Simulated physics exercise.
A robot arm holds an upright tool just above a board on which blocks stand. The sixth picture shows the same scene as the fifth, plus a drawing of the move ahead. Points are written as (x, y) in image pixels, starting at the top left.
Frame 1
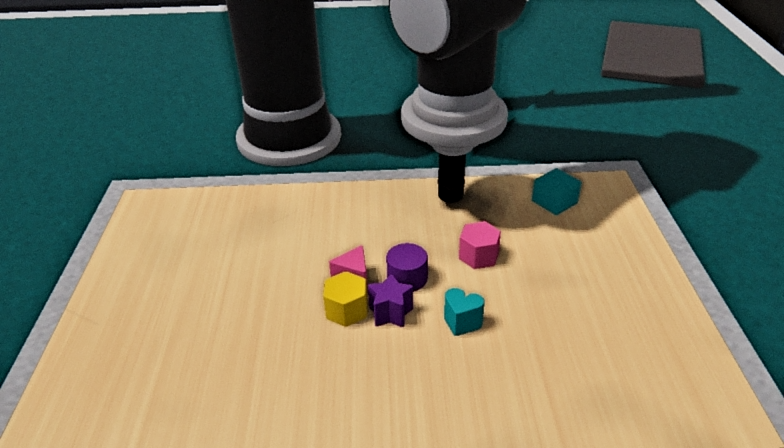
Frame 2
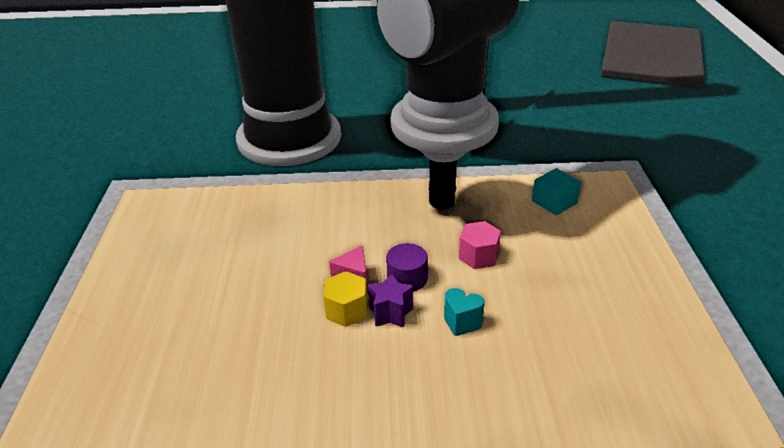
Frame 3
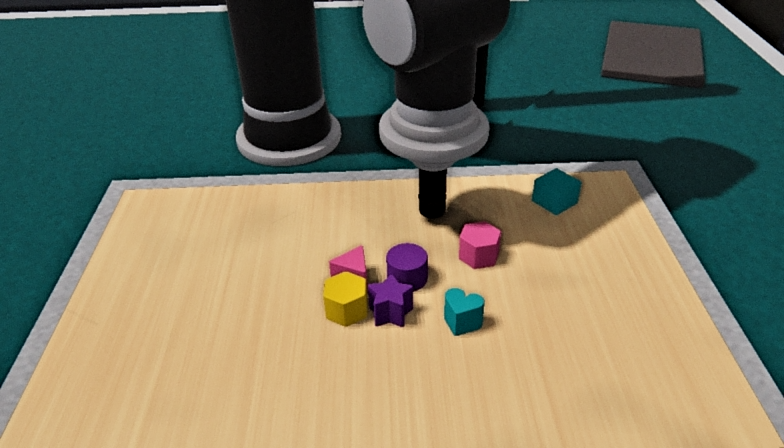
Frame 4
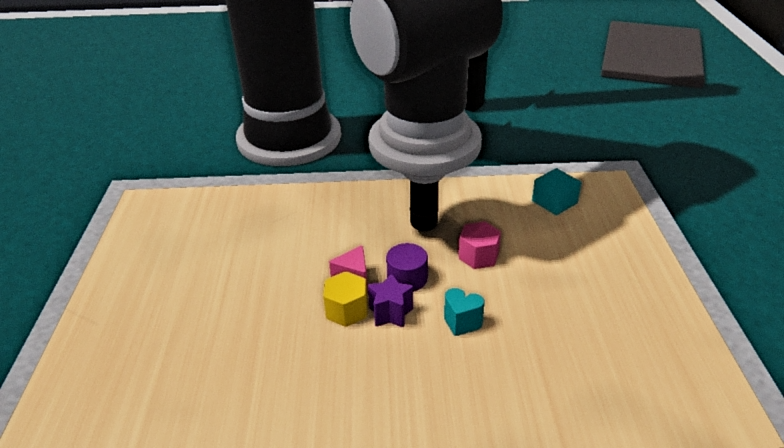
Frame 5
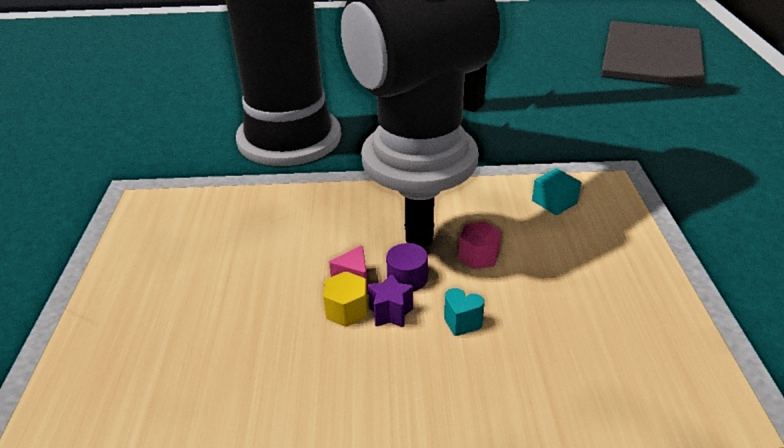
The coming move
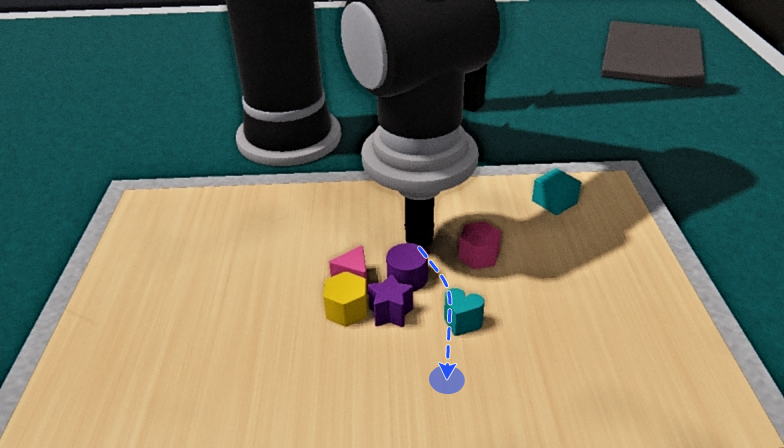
A pale wooden board with a grey border lies on a dark green surface, seen from above at an angle by a still camera. Near its middle sit a pink triangle, yellow hexagon, purple circle and star, turquoise heart and pink hexagonal block, with a turquoise block at upper right. The robot arm's upright black tool moves slightly left and toward the viewer, nearing the purple circle, while every block stays still.
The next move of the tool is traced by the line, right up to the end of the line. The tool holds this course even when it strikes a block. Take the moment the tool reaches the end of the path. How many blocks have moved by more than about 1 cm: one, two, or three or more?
That push would leave one block displaced by more than about 1 cm.
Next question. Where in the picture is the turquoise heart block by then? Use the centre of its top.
Somewhere near (482, 327).
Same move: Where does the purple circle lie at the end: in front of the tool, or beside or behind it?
Once the path is finished, the purple circle lies beside or behind the tool.
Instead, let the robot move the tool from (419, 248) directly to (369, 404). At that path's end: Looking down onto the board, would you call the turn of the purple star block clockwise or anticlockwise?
Verdict: Clockwise.
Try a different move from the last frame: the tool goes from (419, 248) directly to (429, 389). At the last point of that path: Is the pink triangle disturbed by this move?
That block will keep its spot.
Drawn move, from (419, 248) via (445, 283) and (449, 327), ending at (447, 379).
The first path, step by step. One third of the way, tool at (446, 275); purple circle at (406, 258).
Two thirds of the way, tool at (449, 319); purple circle at (406, 258); turquoise heart block at (476, 319), turned 65° anticlockwise.
At the end, tool at (447, 371); purple circle at (406, 258); turquoise heart block at (482, 327), turned 115° anticlockwise; pink hexagonal block still.
